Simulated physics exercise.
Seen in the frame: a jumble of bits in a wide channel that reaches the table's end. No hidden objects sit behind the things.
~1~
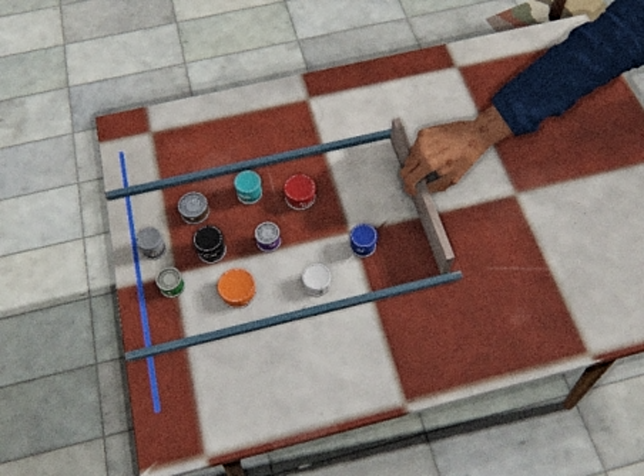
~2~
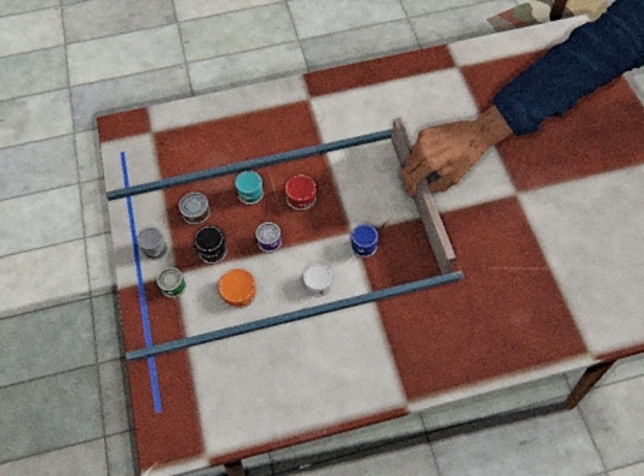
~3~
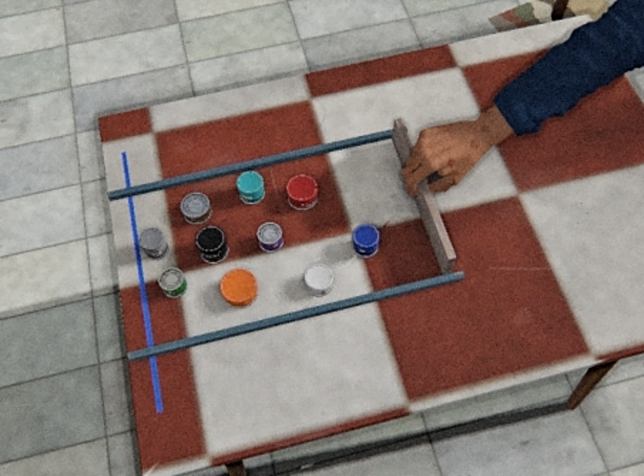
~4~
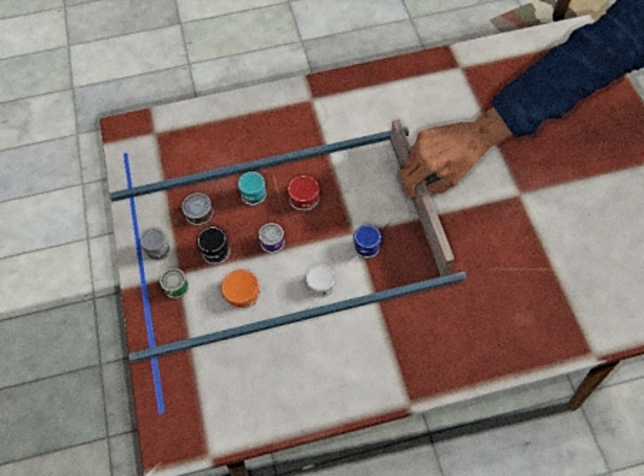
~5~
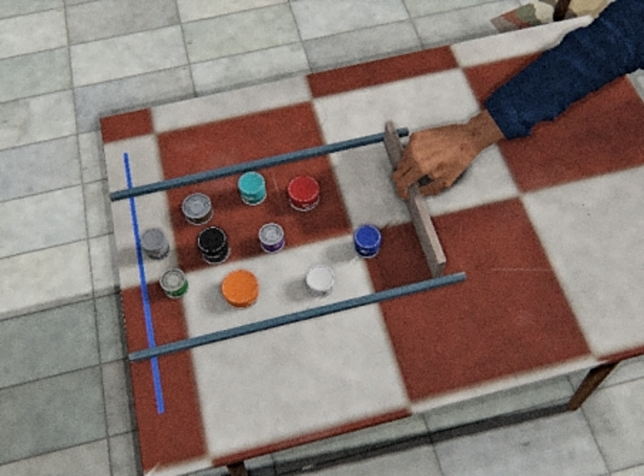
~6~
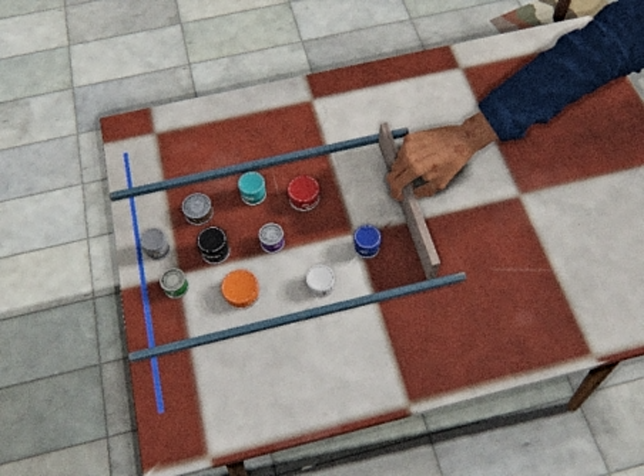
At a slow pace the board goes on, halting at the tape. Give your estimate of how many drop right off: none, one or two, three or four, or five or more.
I expect five or more pieces to come off the table.
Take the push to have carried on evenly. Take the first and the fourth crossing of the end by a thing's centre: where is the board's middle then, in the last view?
In pixels, around (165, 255) followed by around (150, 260).
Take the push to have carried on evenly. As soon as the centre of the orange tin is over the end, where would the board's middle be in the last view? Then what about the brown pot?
First it's close to (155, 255), next close to (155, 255).
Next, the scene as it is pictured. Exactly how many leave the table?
Counted up, you get 5.
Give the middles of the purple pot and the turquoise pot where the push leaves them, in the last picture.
Purple pot at about (128, 274), turquoise pot at about (118, 207).
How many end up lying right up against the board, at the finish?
The figure is 5.
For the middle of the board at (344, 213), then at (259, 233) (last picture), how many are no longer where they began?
At the first spot 1, then 6.
Early on, none off yet; grey tin at rest near (156, 245); green tin at rest near (175, 284); brown pot at rest near (198, 209).
A while later, none off yet; grey tin travelled about its own width near (132, 241); green tin travelled about its own width near (157, 279); brown pot travelled well along near (144, 217).
Finally, the number that fall off is five or more; lost, orange tin, black tin, brown pot, green tin and grey tin.
